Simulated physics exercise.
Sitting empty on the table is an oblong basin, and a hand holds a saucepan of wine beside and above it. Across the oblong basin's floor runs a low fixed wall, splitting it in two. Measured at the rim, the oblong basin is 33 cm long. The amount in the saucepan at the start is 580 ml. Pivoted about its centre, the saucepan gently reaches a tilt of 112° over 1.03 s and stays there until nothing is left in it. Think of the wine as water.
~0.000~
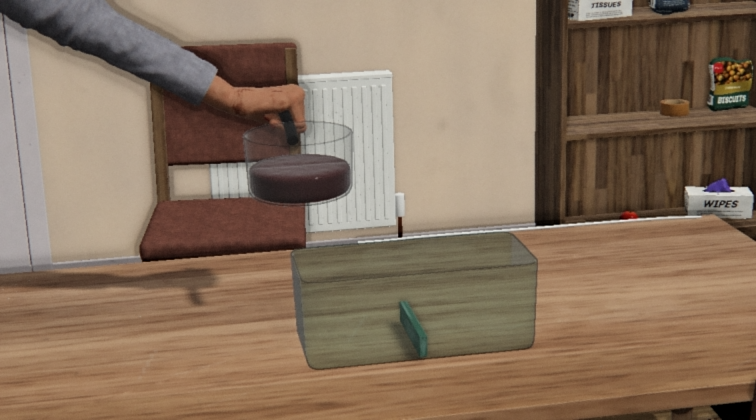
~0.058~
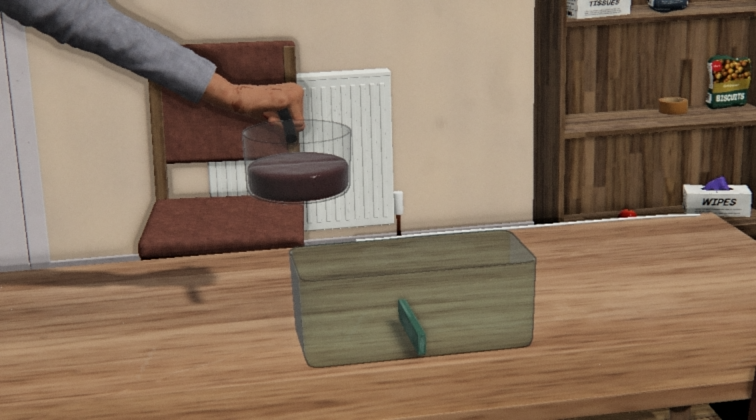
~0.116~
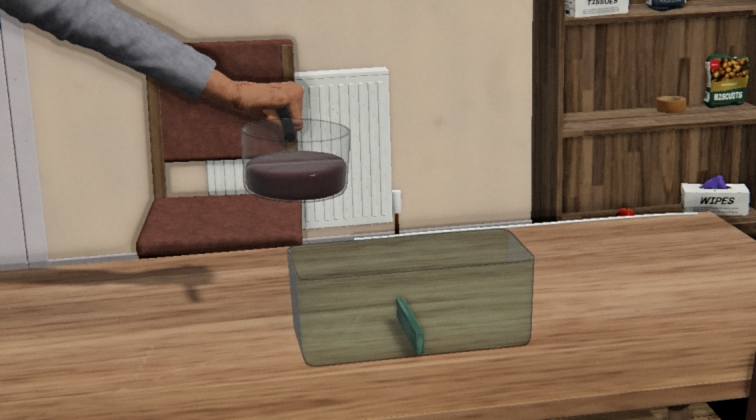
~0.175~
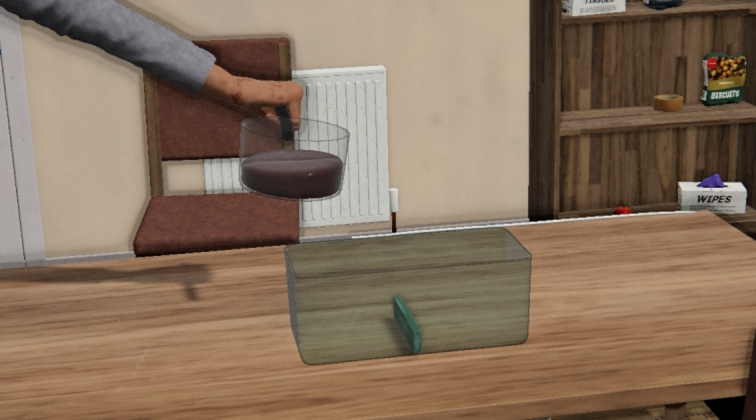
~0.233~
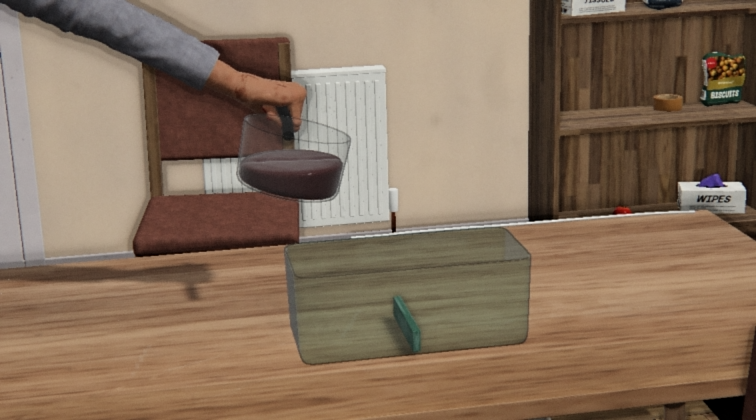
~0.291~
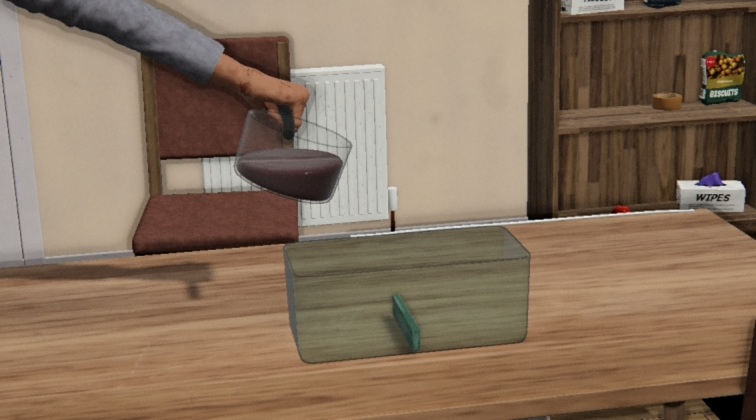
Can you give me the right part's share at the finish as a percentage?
Sure, about 12 percent.
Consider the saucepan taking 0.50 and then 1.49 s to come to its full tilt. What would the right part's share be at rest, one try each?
I'd expect close to 15 per cent and then close to 15 per cent.
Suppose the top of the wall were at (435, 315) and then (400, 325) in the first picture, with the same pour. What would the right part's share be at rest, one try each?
First try about 10 %, second try about 40 %.
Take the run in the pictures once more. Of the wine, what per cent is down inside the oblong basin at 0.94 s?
Near 74 in a hundred.
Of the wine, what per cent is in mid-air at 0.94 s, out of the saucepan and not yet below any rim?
Estimate: About 14 in a hundred.
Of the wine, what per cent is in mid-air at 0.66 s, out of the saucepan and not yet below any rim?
34 per cent.
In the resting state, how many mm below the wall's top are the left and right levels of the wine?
On the left it's about 10 mm; on the right, about 30 mm.
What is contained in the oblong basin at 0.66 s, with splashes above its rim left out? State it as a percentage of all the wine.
Fraction in basin: Approx. 6%.
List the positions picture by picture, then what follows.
The first picture shows tilt 0°; pouring edge (351, 131); surface from (248, 169) to (349, 162); the oblong basin's rim runs from (296, 267) to (525, 248); the wall's top is at (413, 319).
The second picture shows tilt 1°; pouring edge (349, 130); surface from (247, 167) to (347, 160).
The third picture shows tilt 3°; pouring edge (349, 131); surface from (245, 166) to (345, 159).
The fourth picture shows tilt 8°; pouring edge (348, 133); surface from (241, 164) to (342, 159).
The fifth picture shows tilt 14°; pouring edge (349, 139); surface from (240, 163) to (342, 158).
The sixth picture shows tilt 21°; pouring edge (350, 144); surface from (236, 162) to (342, 158).
Then, 0.66 s in, the tilt is 80° and 60 per cent is still to pour, 6 is left of the wall and 0 right of it.
Then, 0.94 s in, the tilt is 110° and 11 per cent is still to pour, 69 is left of the wall and 6 right of it.
Then, 1.22 s in, the tilt is 112° and 0 per cent is still to pour, 87 is left of the wall and 10 right of it.
Then, 1.53 s in, the tilt is 112° and 0 per cent is still to pour, 87 is left of the wall and 12 right of it.
Finally, 87 per cent lies left of the wall, 12 right of it and 1 outside.
